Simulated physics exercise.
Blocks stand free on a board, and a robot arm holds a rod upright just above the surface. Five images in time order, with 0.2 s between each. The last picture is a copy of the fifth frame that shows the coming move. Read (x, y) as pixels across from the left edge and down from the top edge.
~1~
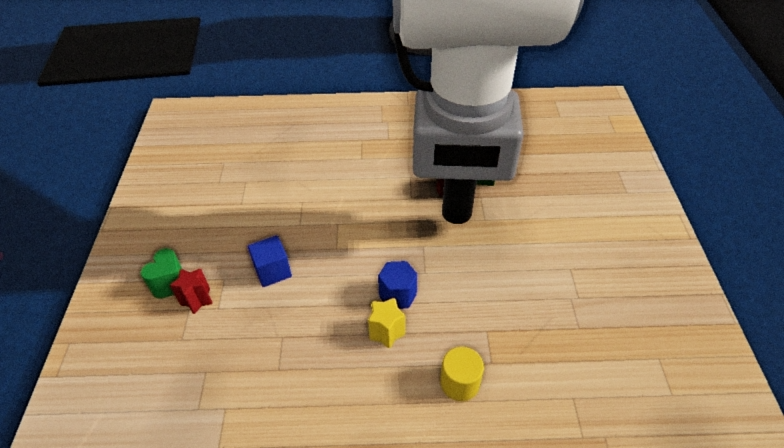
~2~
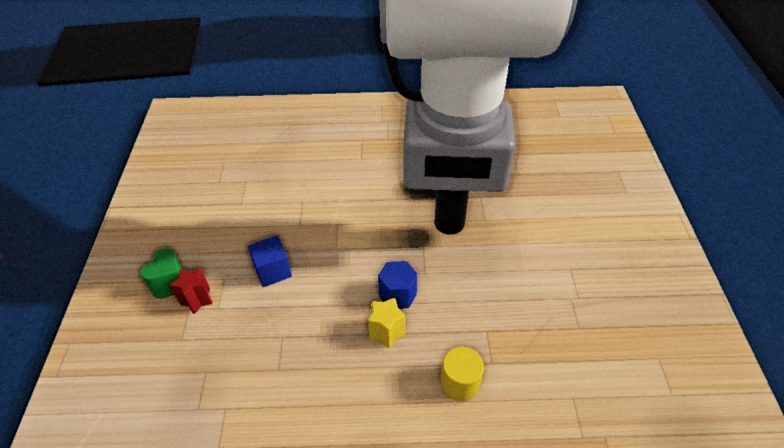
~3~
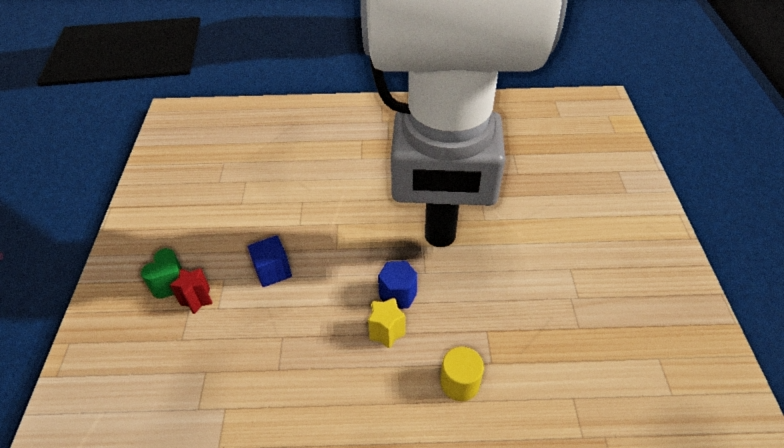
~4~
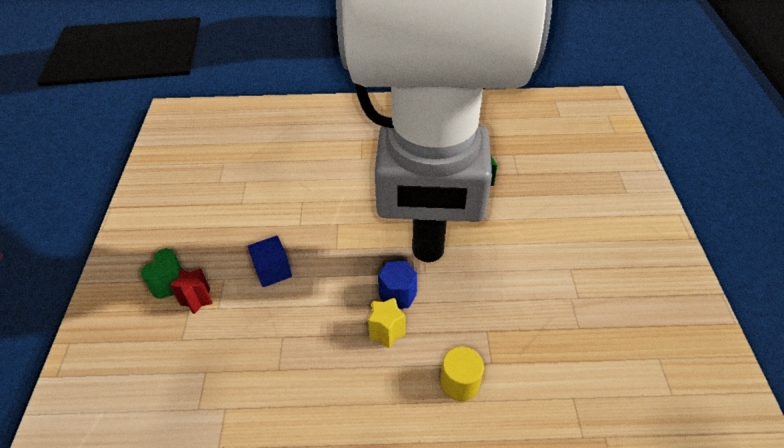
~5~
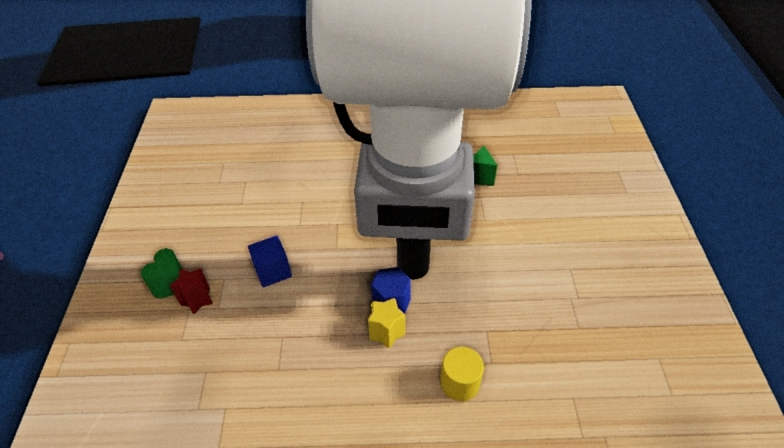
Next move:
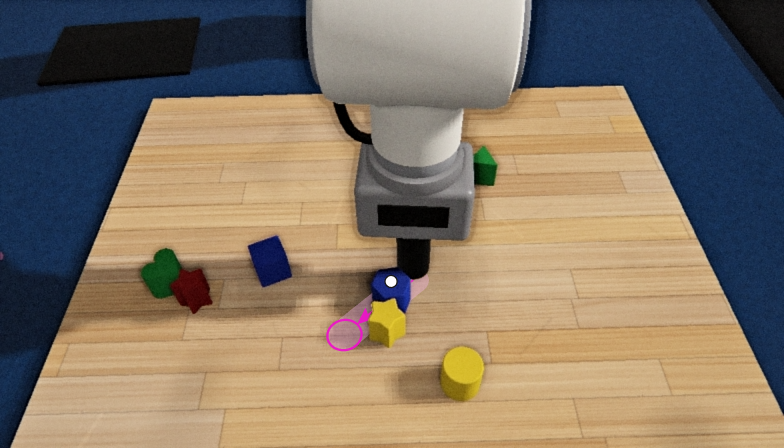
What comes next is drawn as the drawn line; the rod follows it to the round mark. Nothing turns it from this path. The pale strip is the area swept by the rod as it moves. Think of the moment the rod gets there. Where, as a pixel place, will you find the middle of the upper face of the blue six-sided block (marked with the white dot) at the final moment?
The centre of its top face lies at (330, 349).
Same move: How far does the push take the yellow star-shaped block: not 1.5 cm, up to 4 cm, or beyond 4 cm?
Goes 1.5 to 4 cm.
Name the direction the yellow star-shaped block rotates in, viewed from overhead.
Bird's-eye view: Counterclockwise.
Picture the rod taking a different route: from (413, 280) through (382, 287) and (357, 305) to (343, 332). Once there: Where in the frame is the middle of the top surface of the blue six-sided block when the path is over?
I expect it at (335, 347).
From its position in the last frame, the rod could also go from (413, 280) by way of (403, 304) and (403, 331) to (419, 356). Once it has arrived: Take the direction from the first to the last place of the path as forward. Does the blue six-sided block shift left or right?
The right-hand side.
Drawn move, in a line from (413, 280) to (344, 335); the dot is on the blue six-sided block.
On the path given first. Halfway along, rod at (378, 294); yellow star-shaped block at (379, 341), turned 25° anticlockwise; blue six-sided block at (361, 315), turned 30° anticlockwise.
At the end, rod at (343, 323); yellow star-shaped block at (378, 346), turned 40° anticlockwise; blue six-sided block at (330, 349), turned 50° anticlockwise.
